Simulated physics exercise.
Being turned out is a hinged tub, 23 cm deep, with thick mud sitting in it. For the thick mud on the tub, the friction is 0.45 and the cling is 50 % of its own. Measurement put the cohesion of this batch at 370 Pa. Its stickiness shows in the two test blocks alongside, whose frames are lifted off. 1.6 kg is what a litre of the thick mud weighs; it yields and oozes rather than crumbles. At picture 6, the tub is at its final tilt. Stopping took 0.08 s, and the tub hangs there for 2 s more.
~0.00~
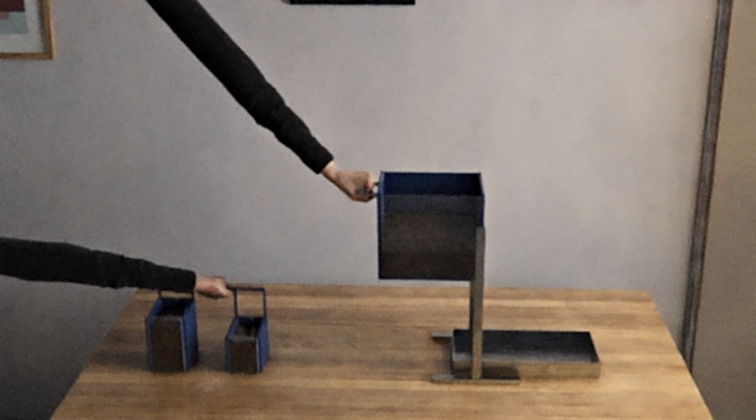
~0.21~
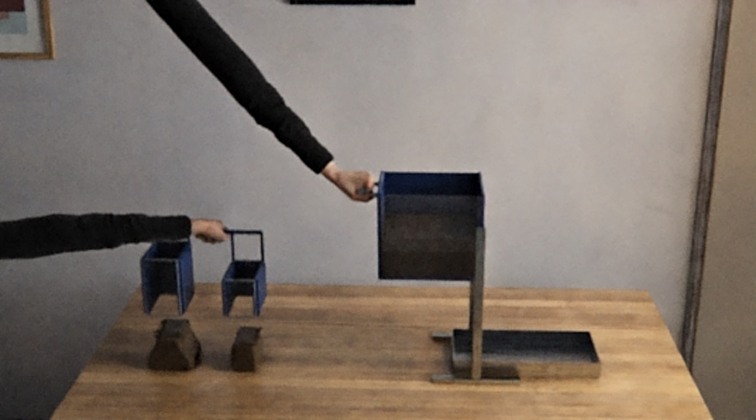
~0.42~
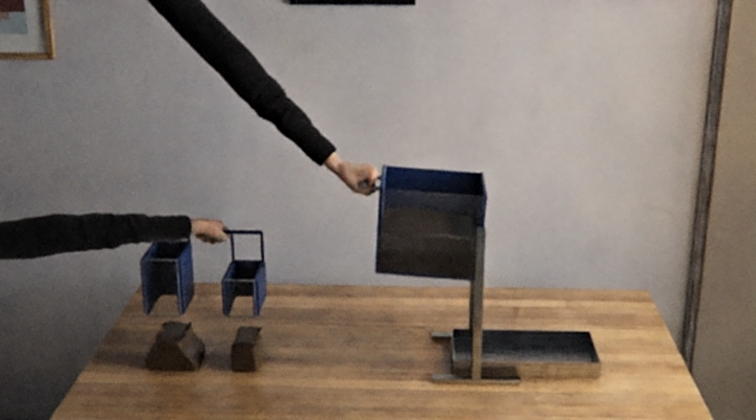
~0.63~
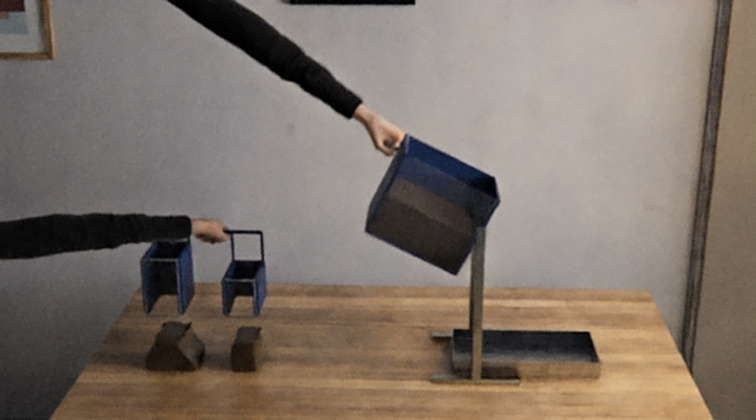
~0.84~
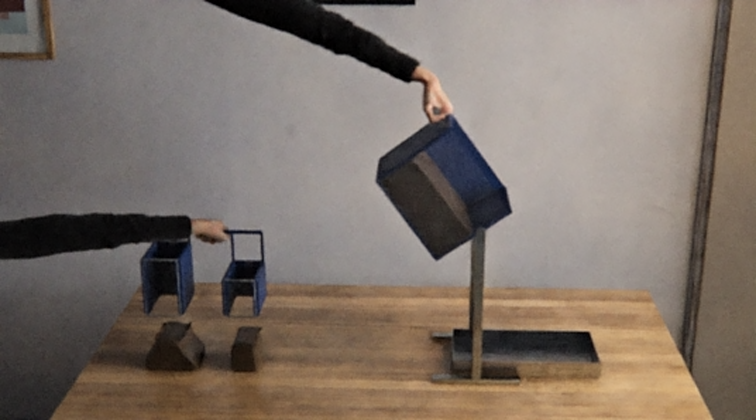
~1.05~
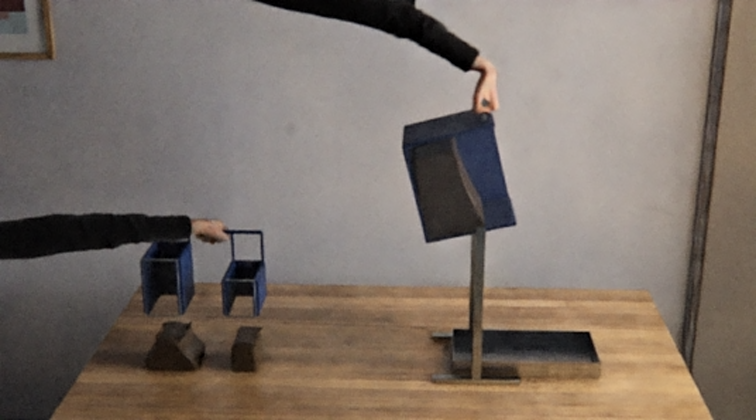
At first, a hand holds a blue tub of dark mud upright on a stand while another hand lifts two small blue casings off two dark blocks at left, which slump slightly. Then the upper hand raises the tub's left side, tilting it steeply rightward, and the mud shifts inside.
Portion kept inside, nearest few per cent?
Near 89 %.
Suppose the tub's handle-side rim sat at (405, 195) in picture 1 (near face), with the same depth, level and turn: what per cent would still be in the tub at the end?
Remaining in tub at end: Approx. 100 %.
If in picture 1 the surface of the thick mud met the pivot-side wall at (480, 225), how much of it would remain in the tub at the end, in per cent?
65 %.
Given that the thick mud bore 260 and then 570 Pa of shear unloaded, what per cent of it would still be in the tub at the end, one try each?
75 in a hundred, followed by 100 in a hundred.
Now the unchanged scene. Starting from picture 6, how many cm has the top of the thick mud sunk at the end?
Roughly 9 cm.
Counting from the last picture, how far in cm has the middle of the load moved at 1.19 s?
I'd put the distance at about 4 centimetres.
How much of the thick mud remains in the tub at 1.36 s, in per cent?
About 95 %.
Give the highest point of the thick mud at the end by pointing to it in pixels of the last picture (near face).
Peak location: Approx. (452, 187).
By 1.19 s, the tub is at 76 degrees and holds 100 %.
By 1.36 s, the tub is at 76 degrees and holds 93 %.
By 1.53 s, the tub is at 76 degrees and holds 90 %.
By 1.70 s, the tub is at 76 degrees and holds 89 %.
By 3.05 s, at the end, the tub is at 76 degrees and holds 89 %.
